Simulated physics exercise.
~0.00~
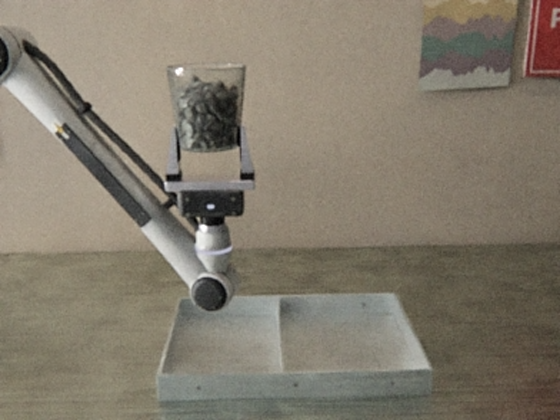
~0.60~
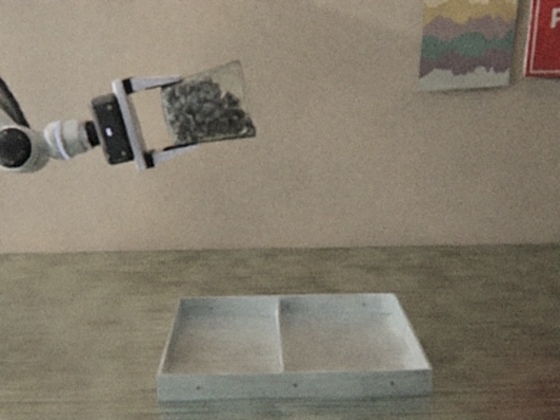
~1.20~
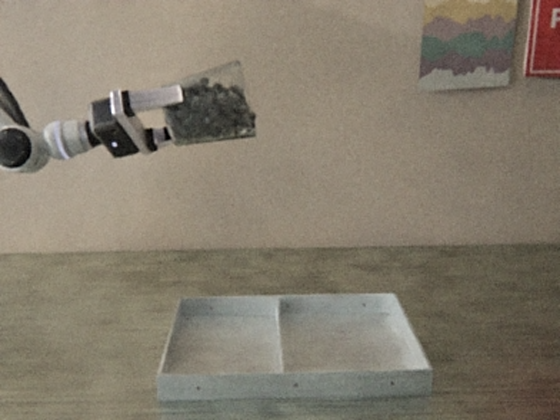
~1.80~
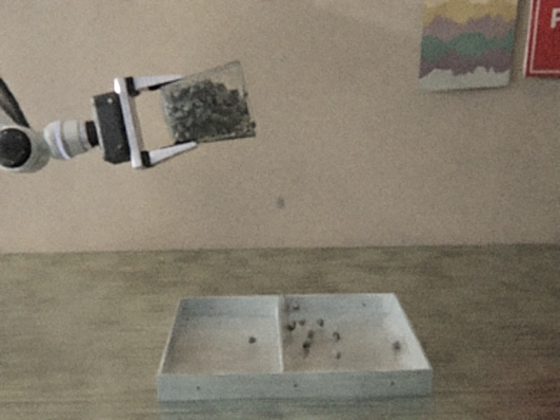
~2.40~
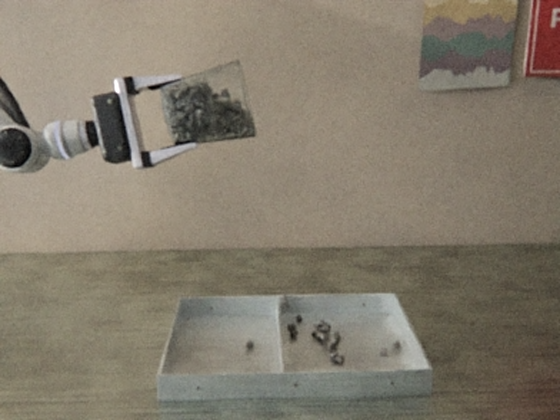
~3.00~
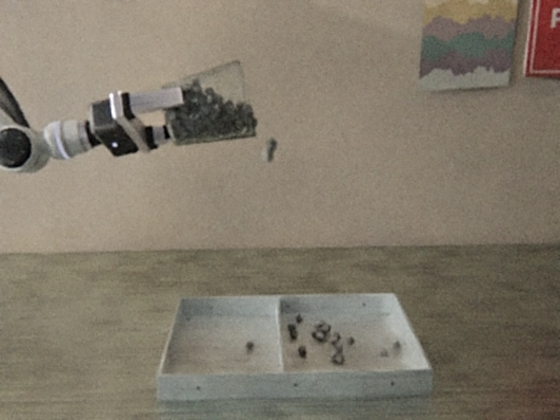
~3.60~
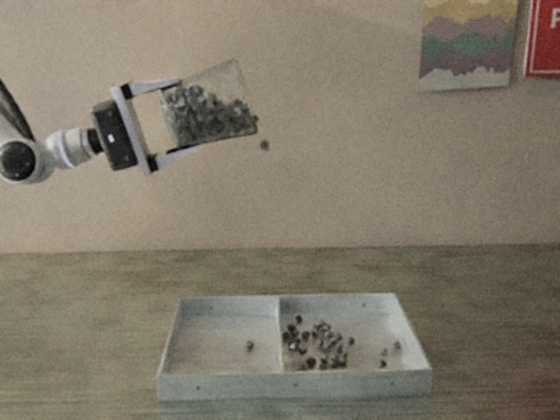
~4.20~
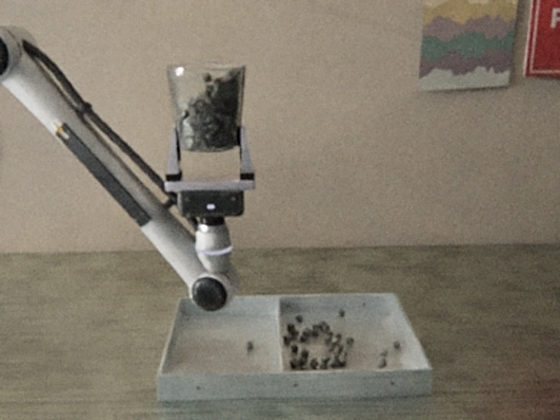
A robot arm tips and rolls a cup, spills some pebbles into a tray, then rights it.
